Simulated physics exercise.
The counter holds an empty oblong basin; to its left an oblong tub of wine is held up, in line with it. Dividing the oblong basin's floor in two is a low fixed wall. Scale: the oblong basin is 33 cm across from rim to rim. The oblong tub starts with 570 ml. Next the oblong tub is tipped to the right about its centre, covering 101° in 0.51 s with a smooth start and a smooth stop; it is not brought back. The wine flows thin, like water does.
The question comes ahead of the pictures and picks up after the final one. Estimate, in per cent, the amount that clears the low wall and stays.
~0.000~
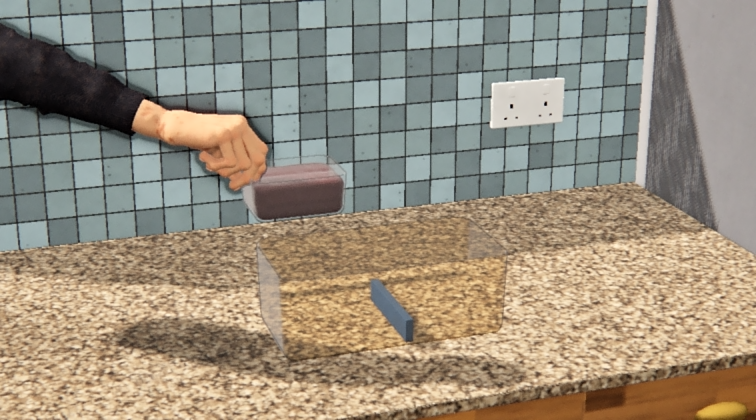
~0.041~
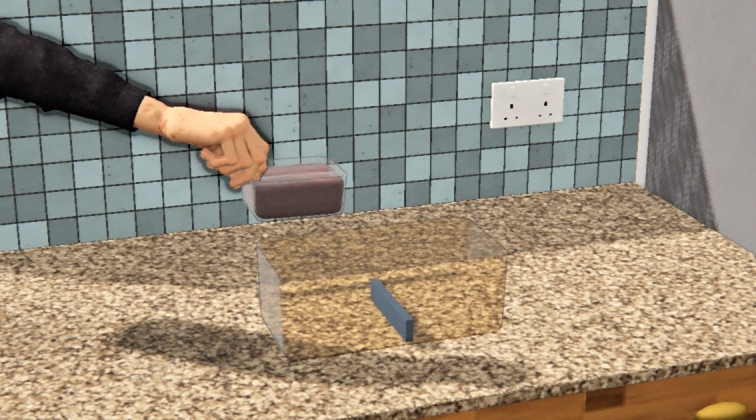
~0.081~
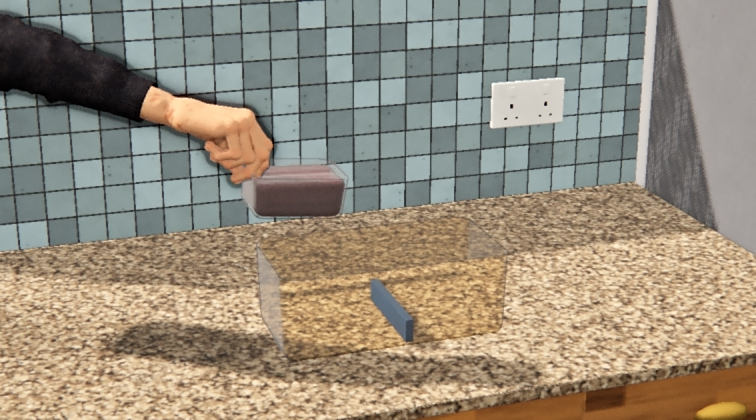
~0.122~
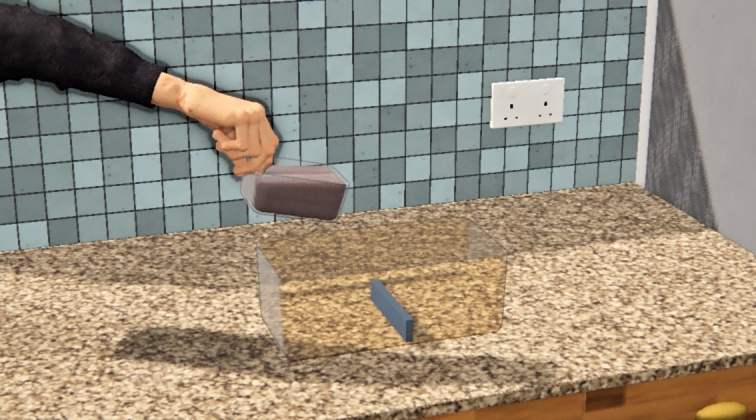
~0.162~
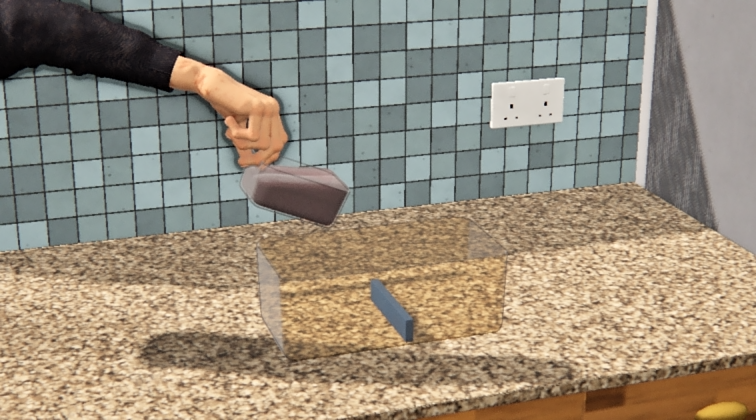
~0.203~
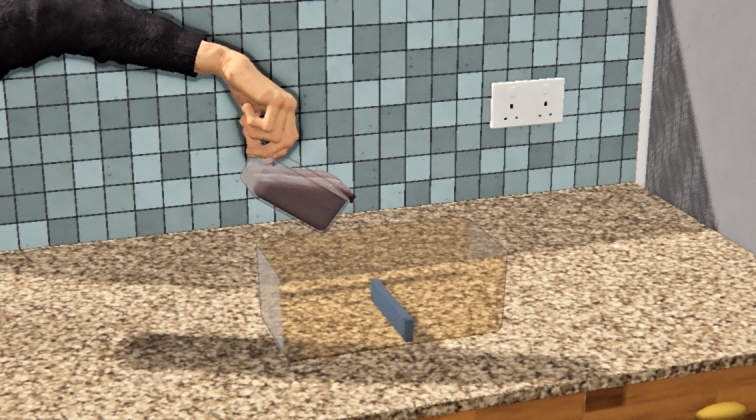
Roughly 14 percent.
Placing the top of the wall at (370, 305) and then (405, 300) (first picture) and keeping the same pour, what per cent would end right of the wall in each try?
Some 60 in a hundred, then some 20 in a hundred.
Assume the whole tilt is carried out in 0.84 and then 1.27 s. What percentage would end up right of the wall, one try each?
The first try gives 25 percent and the second 35 percent.
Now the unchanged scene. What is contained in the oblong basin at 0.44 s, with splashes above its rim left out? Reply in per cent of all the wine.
Roughly 60 percent.
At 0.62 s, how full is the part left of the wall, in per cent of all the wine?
Roughly 88 per cent.
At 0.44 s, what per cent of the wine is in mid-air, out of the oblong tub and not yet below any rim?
I'd put it at about 28 percent.
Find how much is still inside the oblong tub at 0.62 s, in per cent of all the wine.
Remaining share: Approx. 2 %.
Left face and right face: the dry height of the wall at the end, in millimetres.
Left 18 mm, right 32 mm.
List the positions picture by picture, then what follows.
In the first frame, it leans 0°; its right rim is at (338, 166); the wine meets the walls at (247, 179) and (335, 170); the oblong basin's rim runs from (268, 262) to (488, 235); the wall's top is at (392, 300).
In the second frame, it leans 2°; its right rim is at (339, 167); the wine meets the walls at (247, 178) and (336, 171).
In the third frame, it leans 6°; its right rim is at (340, 171); the wine meets the walls at (248, 177) and (337, 172).
In the fourth frame, it leans 14°; its right rim is at (341, 176); the wine meets the walls at (249, 175) and (339, 173).
In the fifth frame, it leans 23°; its right rim is at (342, 184); the wine meets the walls at (250, 175) and (337, 177); 3 per cent is over the edge.
In the sixth frame, it leans 35°; its right rim is at (341, 194); the wine meets the walls at (248, 175) and (334, 183); 9 per cent is over the edge.
Then, 0.44 s in, the tilt is 97° and 12 per cent is still to pour, 58 is left of the wall and 3 right of it.
Then, 0.62 s in, the tilt is 101° and 2 per cent is still to pour, 88 is left of the wall and 7 right of it.
Then, 0.81 s in, the tilt is 101° and 0 per cent is still to pour, 84 is left of the wall and 13 right of it.
Then, 1.01 s in, the tilt is 101° and 0 per cent is still to pour, 84 is left of the wall and 14 right of it.
Finally, 84 per cent lies left of the wall, 14 right of it and 2 outside.
